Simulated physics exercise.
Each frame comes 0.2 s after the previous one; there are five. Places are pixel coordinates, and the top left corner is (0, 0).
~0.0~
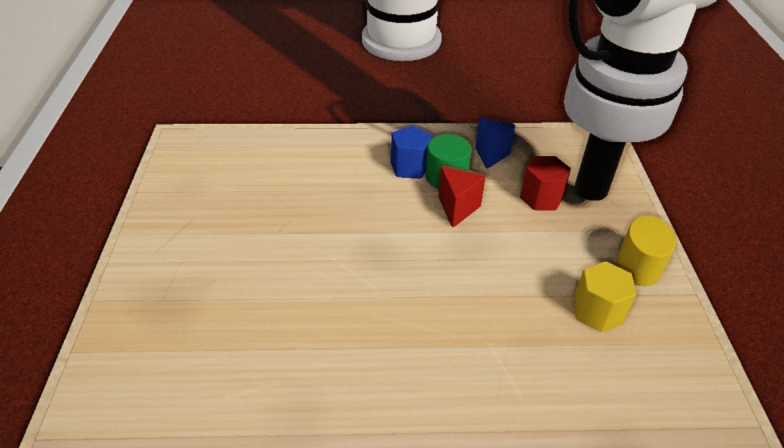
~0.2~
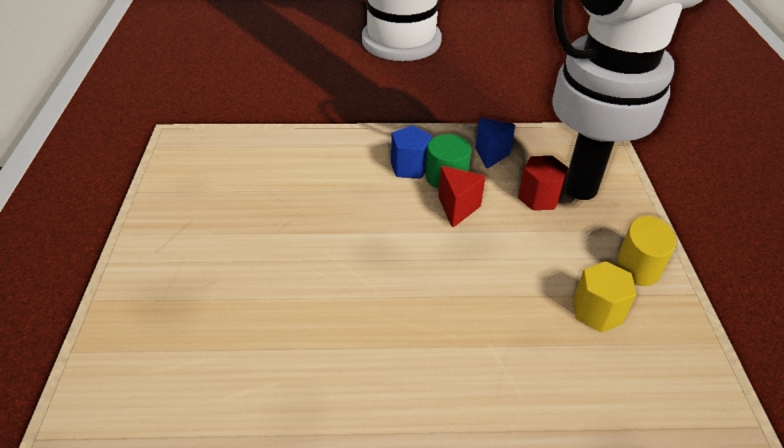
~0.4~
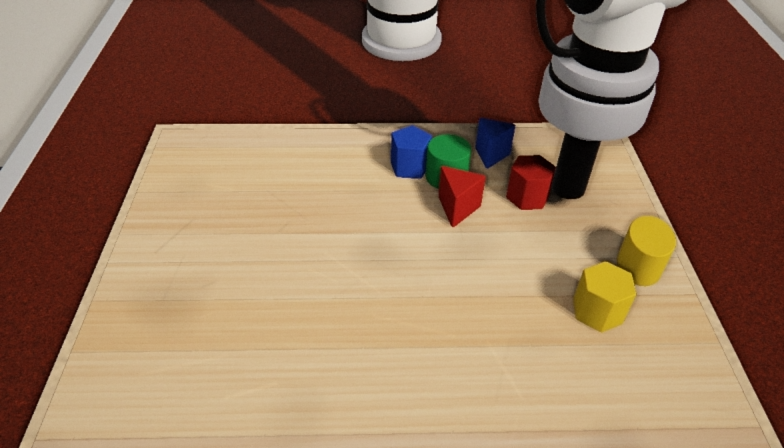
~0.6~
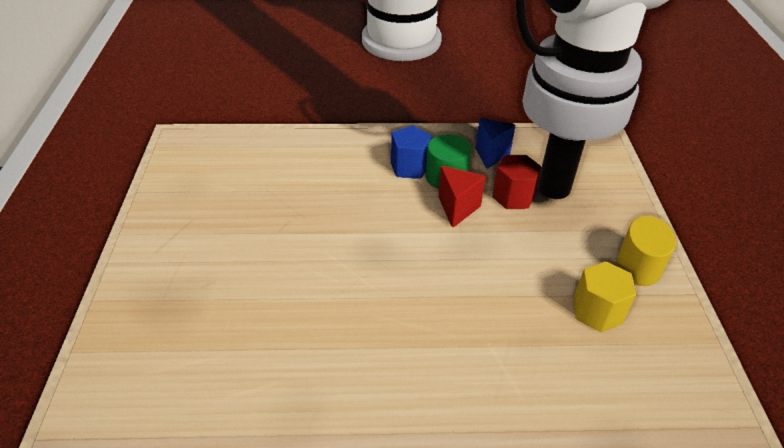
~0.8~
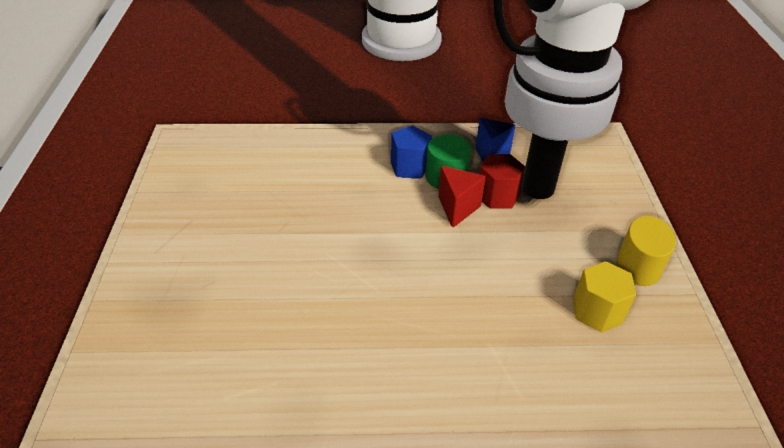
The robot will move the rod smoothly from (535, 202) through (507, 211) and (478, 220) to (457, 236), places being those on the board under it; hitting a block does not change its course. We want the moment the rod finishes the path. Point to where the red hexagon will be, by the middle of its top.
The answer is (474, 164).
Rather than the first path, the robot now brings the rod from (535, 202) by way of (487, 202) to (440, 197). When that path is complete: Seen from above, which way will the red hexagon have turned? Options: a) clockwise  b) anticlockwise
a - clockwise.
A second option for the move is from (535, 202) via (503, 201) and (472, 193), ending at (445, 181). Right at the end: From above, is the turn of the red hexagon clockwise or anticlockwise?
Viewed from overhead, the red hexagon winds up turned clockwise.
What follows on the original path. One third of the way, rod at (509, 197); red three-sided block at (445, 180), turned 25° anticlockwise; red hexagon at (482, 164), turned 20° clockwise.
Two thirds of the way, rod at (480, 207); blue five-sided block at (406, 135); green cylinder at (444, 143); red three-sided block at (439, 180), turned 45° anticlockwise; red hexagon at (474, 164), turned 35° clockwise.
At the end, rod at (459, 223); blue five-sided block at (406, 135); green cylinder at (444, 143); red three-sided block at (436, 182), turned 25° anticlockwise; red hexagon at (474, 164), turned 35° clockwise.
